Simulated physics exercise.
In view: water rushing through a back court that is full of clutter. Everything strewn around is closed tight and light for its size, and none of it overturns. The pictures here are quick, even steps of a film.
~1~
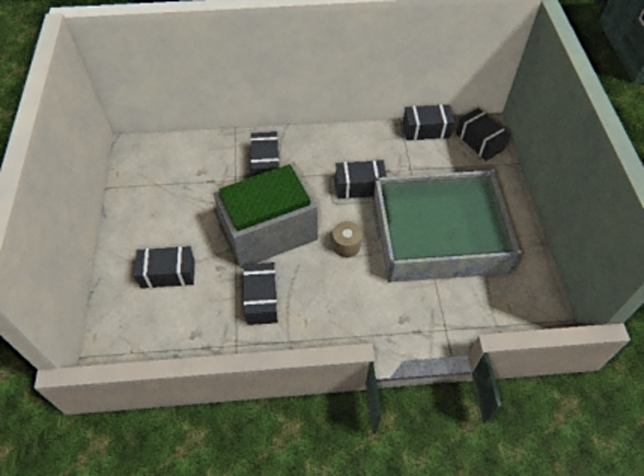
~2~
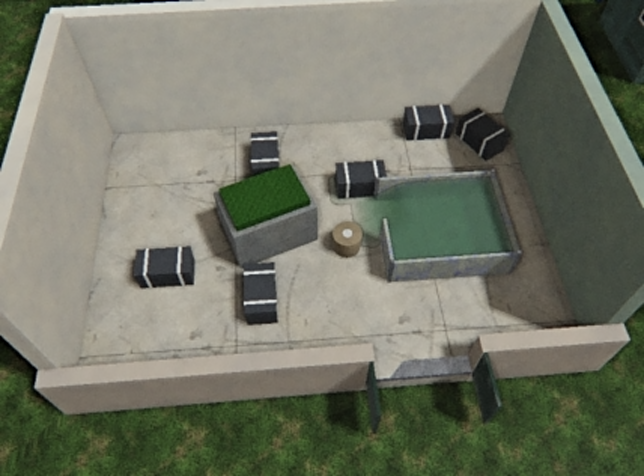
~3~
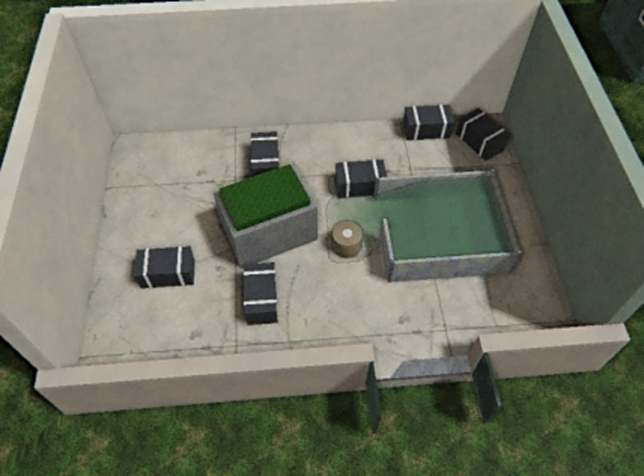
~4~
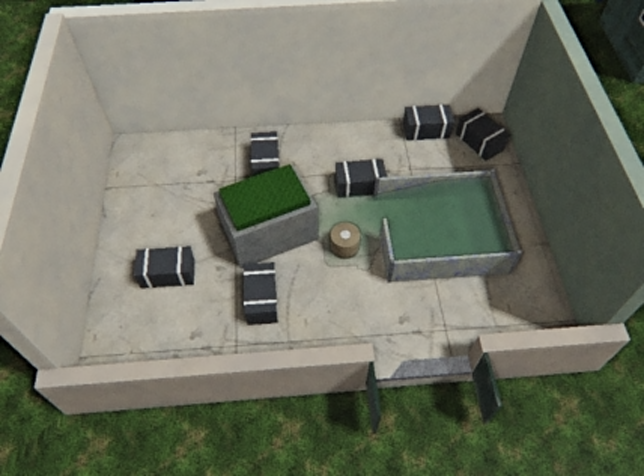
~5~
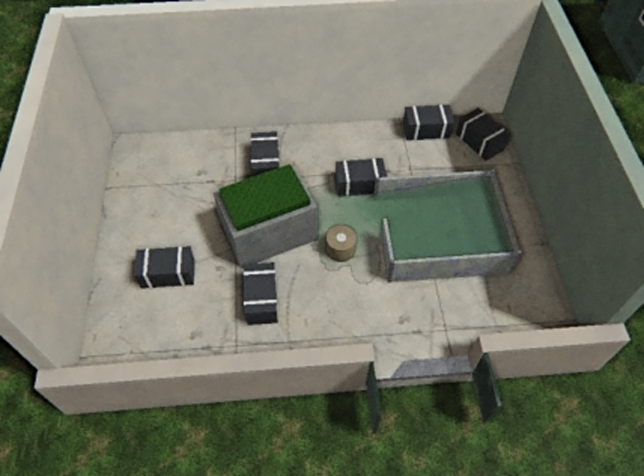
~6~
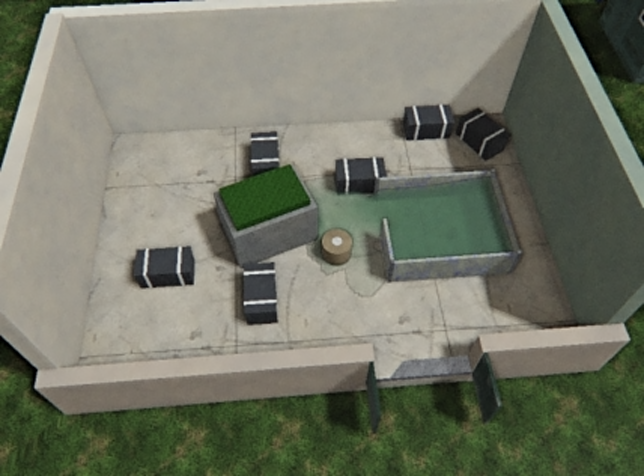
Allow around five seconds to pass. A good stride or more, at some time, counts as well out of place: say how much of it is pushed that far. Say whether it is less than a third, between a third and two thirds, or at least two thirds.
The share moved far is a third up to two thirds.
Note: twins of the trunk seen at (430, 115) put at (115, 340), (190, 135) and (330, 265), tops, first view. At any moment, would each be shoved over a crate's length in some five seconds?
Twin one: Barely shifts; twin two: Slides well clear; twin three: Slides well clear.
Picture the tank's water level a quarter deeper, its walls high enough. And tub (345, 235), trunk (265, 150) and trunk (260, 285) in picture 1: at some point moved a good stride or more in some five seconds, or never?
Going through them, I'd say got there, then got there, then got there.
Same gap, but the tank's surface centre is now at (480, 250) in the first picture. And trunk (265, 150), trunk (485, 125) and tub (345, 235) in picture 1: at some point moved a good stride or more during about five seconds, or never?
The first: Travelled far enough; the second: Did not travel far; the third: Travelled far enough.
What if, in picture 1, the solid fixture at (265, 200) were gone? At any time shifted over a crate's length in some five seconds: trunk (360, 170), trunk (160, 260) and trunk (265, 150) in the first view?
Well, the first stayed in place, the second was pushed clear, and the third was pushed clear.
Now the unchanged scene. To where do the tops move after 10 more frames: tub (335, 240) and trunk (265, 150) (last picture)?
I'd say about (343, 287) for the first and about (209, 140) for the second.
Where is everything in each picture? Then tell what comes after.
The first picture shows a tub at (347, 233) rests on the ground; a trunk at (361, 172), on the bottom; 0 of 7 have shifted.
The second picture shows a tub at (347, 233), on the bottom; a trunk at (361, 172) rests on the ground; 0 of 7 have shifted.
The third picture shows a tub at (347, 233), on the bottom; a trunk at (361, 171) rests on the ground; 0 of 7 have shifted.
The fourth picture shows a tub at (345, 235), on the bottom, close to its start; a trunk at (361, 171), on the bottom; 0 of 7 have shifted.
The fifth picture shows a tub at (341, 238), on the bottom, close to its start; a trunk at (361, 170) rests on the ground, close to its start; 1 of 7 have shifted.
The sixth picture shows a tub at (337, 241), on the bottom, close to its start; a trunk at (361, 168), on the bottom, close to its start; 2 of 7 have shifted.
A moment on, 0 of 7 are well off their spots; 0 afloat.
Next, 2 of 7 are well off their spots; 0 afloat.
Later, 3 of 7 are well off their spots; 0 afloat.
In the end, 3 of 7 are well off their spots, and 3 have been at some point; 1 afloat.
